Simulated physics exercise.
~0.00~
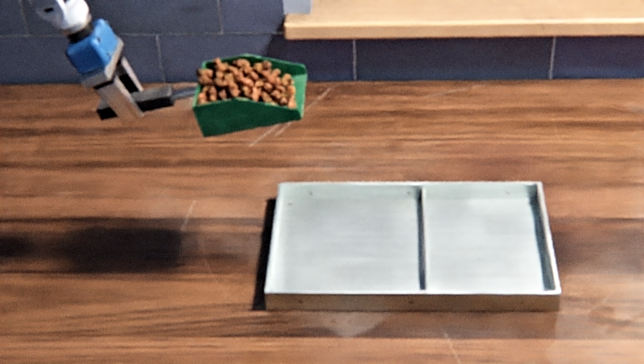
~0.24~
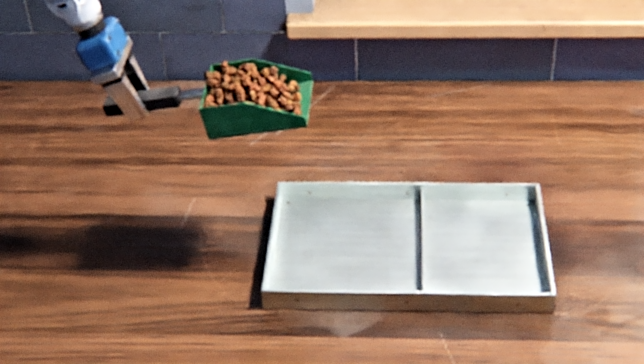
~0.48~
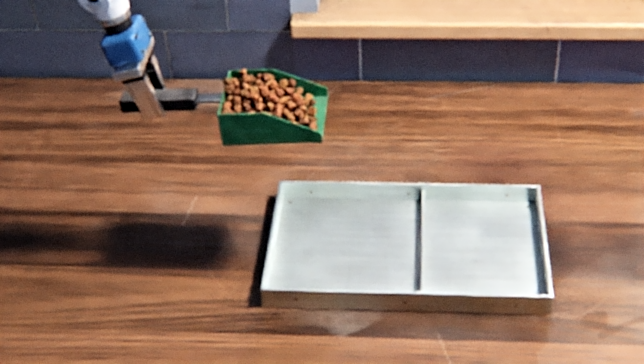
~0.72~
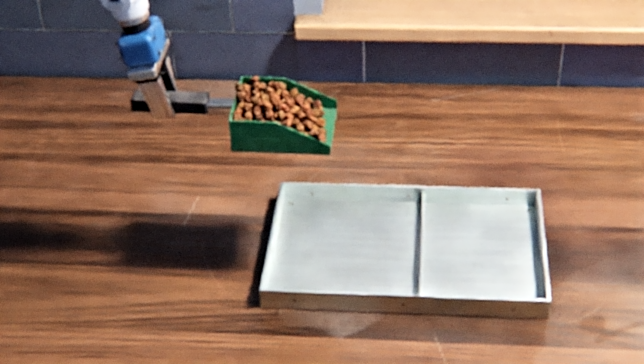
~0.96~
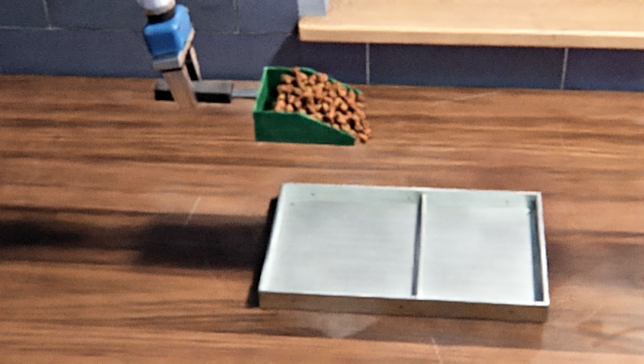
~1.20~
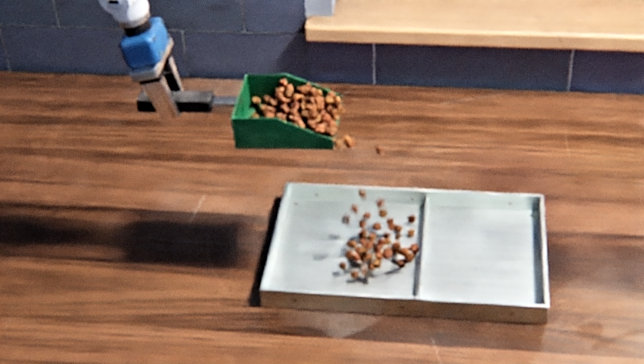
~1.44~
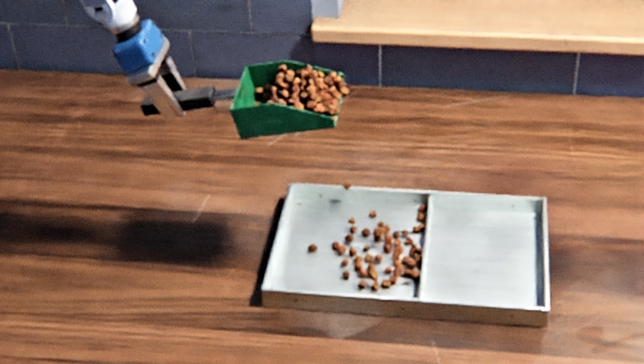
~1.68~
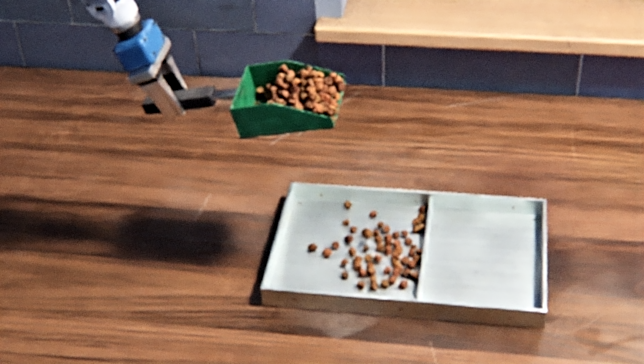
A robot arm tips some brown pellets from a green scoop into the tray's left part.
